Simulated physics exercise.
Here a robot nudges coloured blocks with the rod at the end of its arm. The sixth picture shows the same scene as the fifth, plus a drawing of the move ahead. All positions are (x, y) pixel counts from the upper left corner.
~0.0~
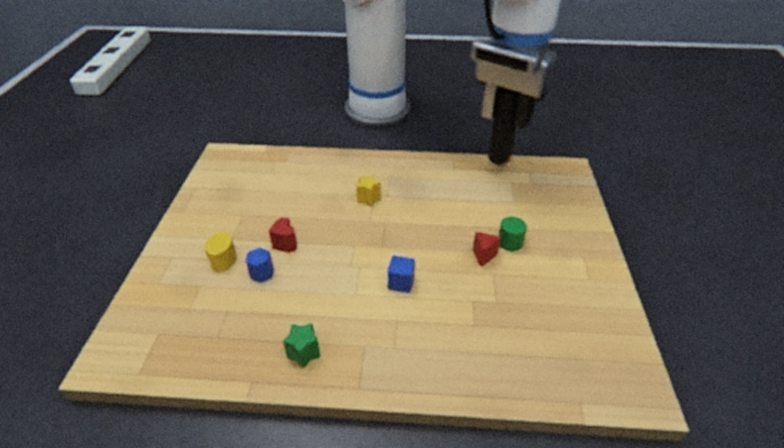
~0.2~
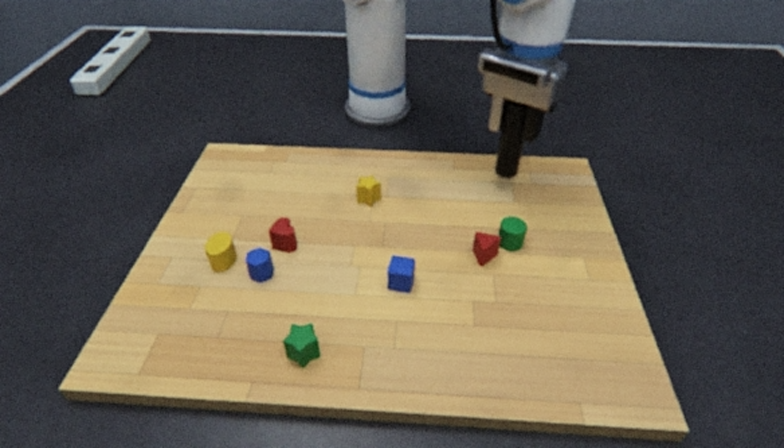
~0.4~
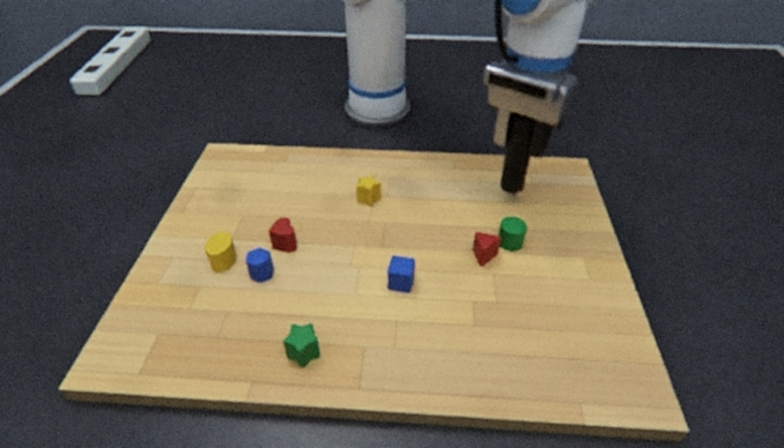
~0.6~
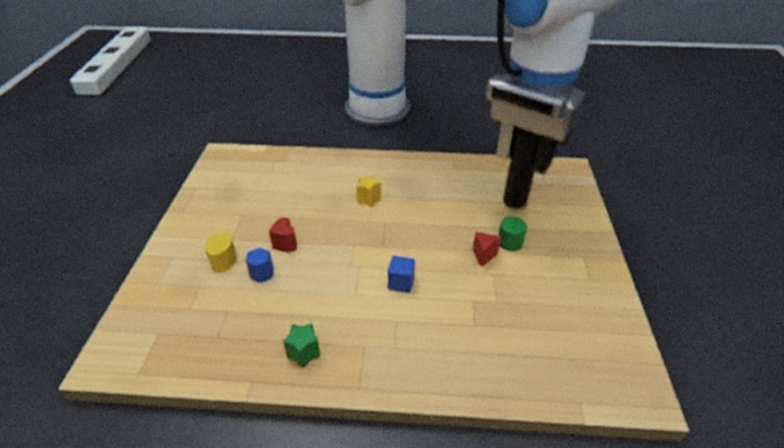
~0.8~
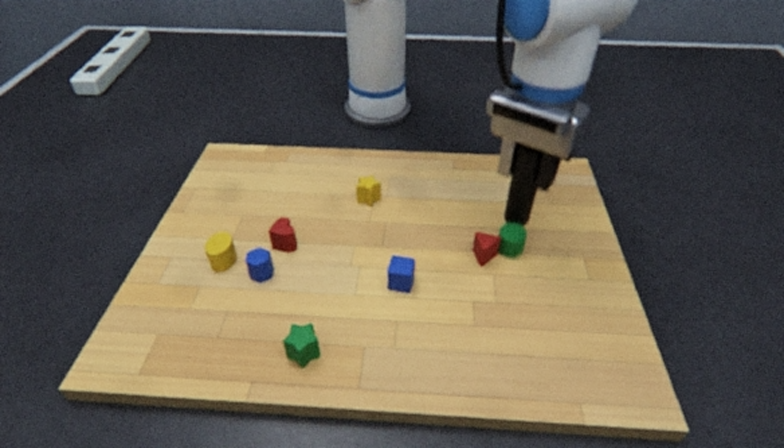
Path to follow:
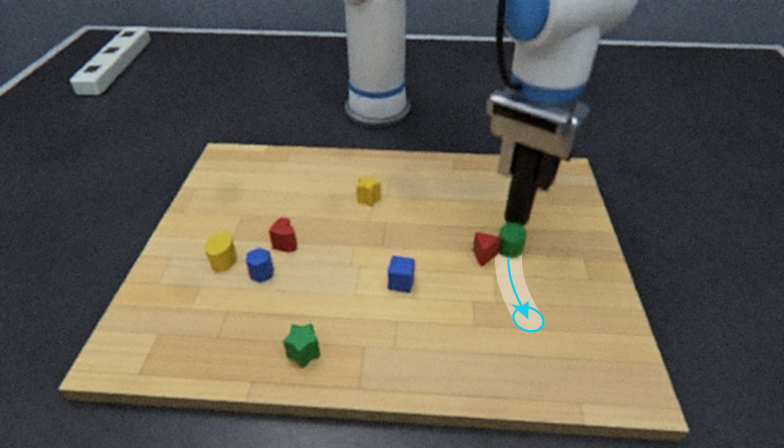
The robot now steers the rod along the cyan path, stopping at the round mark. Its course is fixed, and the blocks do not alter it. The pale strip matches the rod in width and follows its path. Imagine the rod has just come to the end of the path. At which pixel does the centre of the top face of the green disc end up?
At (509, 313).
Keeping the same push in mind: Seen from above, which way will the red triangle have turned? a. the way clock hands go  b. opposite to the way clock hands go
a: The way clock hands go.
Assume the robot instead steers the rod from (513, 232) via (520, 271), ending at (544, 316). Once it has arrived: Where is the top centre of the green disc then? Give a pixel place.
About (511, 284).
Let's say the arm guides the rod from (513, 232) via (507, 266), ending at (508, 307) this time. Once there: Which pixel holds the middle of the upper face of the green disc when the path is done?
My best guess is (509, 312).
Path on the board, from (513, 232) over (509, 258) and (513, 287) to (528, 319).
The first path, step by step. One third of the way, rod at (511, 245); red triangle at (486, 247), turned 75° clockwise; green disc at (511, 259).
Two thirds of the way, rod at (516, 274); red triangle at (486, 247), turned 75° clockwise; green disc at (510, 289).
At the end, rod at (532, 306); red triangle at (486, 247), turned 75° clockwise; green disc at (509, 313).
